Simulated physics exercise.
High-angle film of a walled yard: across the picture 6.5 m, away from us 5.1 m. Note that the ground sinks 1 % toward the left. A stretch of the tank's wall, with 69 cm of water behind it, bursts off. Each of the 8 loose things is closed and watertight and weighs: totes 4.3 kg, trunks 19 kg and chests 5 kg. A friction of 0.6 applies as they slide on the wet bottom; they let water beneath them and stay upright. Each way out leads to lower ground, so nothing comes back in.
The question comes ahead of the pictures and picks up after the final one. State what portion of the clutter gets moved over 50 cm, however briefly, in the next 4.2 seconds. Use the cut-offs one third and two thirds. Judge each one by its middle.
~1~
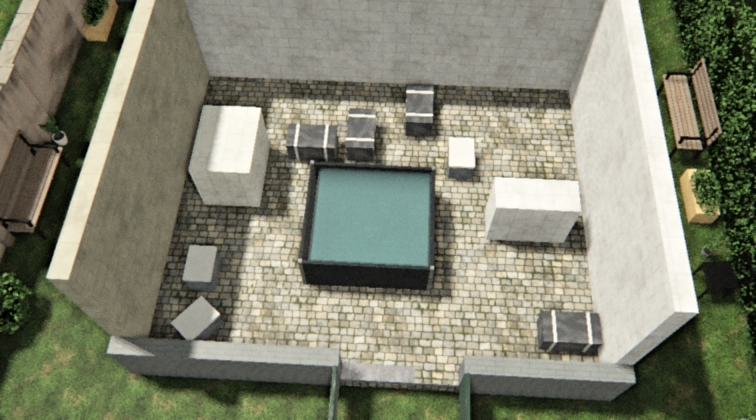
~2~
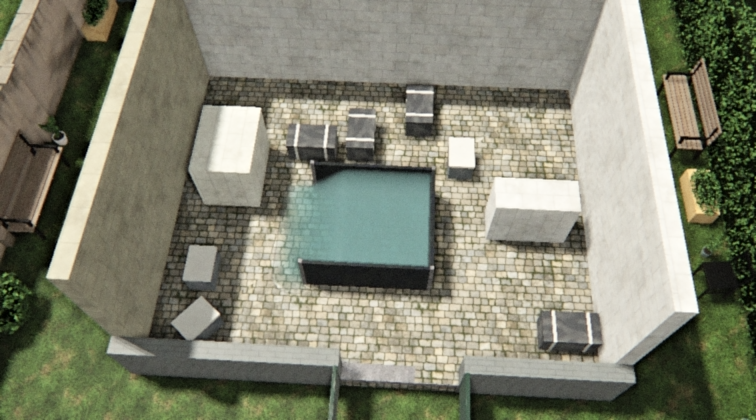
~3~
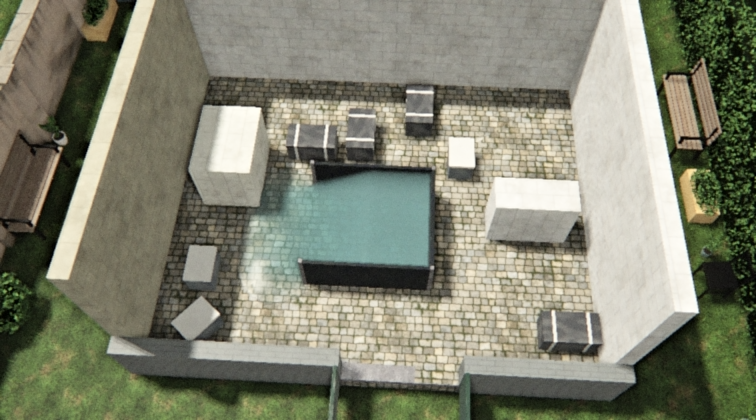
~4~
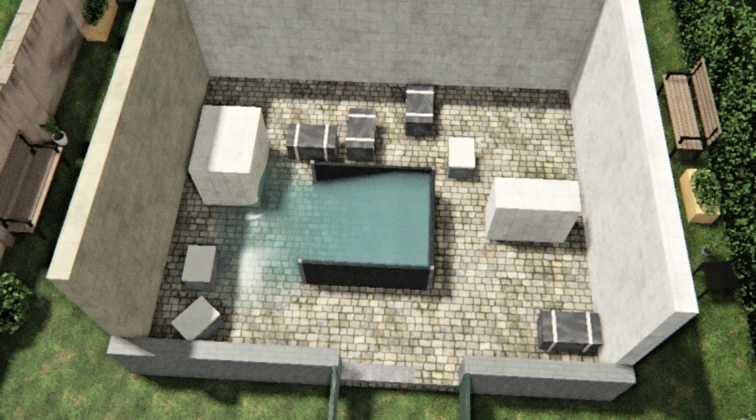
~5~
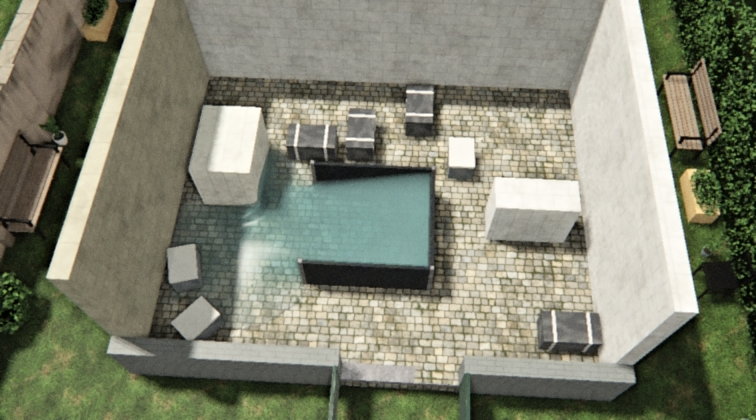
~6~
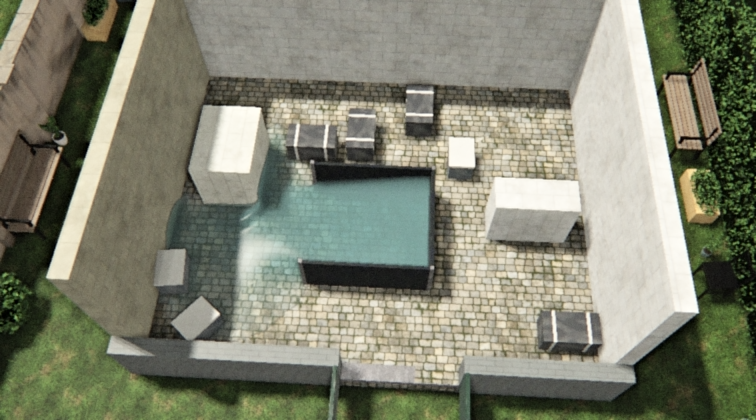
One to two thirds.
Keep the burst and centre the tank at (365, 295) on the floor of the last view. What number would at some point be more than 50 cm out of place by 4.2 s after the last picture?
Then the count would be 6.
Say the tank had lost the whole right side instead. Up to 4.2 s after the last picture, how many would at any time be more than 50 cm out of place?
The answer then is 3.
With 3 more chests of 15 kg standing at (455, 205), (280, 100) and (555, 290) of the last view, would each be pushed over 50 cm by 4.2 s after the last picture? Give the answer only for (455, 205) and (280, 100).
In the order asked they come out inside the limit, beyond the limit.
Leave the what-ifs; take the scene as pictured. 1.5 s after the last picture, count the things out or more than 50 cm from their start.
I count 1 of them.
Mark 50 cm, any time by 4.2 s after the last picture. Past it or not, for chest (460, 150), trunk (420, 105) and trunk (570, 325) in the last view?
First falling below it, second falling below it, third falling below it.
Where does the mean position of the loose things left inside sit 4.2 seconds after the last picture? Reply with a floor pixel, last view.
I'd put it around (413, 200).
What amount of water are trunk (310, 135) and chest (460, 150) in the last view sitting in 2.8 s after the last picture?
First about 6 cm, second about 0 cm.
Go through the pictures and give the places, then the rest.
A chest at (200, 263), on the bottom; a tote is out of sight; 2.9 m2 under water; 0 of 8 have shifted, in the first frame.
A chest at (200, 263) rests on the ground; a tote is out of sight; water covers 3.8 m2; 0 of 8 have shifted, in the second frame.
A chest at (200, 263) rests on the ground; a tote is out of sight; 5.0 m2 under water; 0 of 8 have shifted, in the third frame.
A chest at (199, 263), on the bottom; a tote is out of sight; 6.1 m2 under water; 0 of 8 have shifted, in the fourth frame.
A chest at (182, 263) rests on the ground, 26 cm from its start; a tote is out of sight; 7.2 m2 under water; 1 of 8 have shifted, in the fifth frame.
A chest at (169, 267) rests on the ground, 43 cm from its start; a tote is out of sight; water covers 8.0 m2; 1 of 8 have shifted, in the sixth frame.
Then, 0.4 s after the last picture 1 of 8 are over 50 cm from their spots; 2 afloat.
Then, 1.5 s after the last picture 1 of 8 are over 50 cm from their spots; 2 afloat.
Then, 2.8 s after the last picture 3 of 8 are over 50 cm from their spots; 3 afloat.
Then, 4.2 s after the last picture 5 of 8 are over 50 cm from their spots, and 5 have been at some point; 6 afloat.
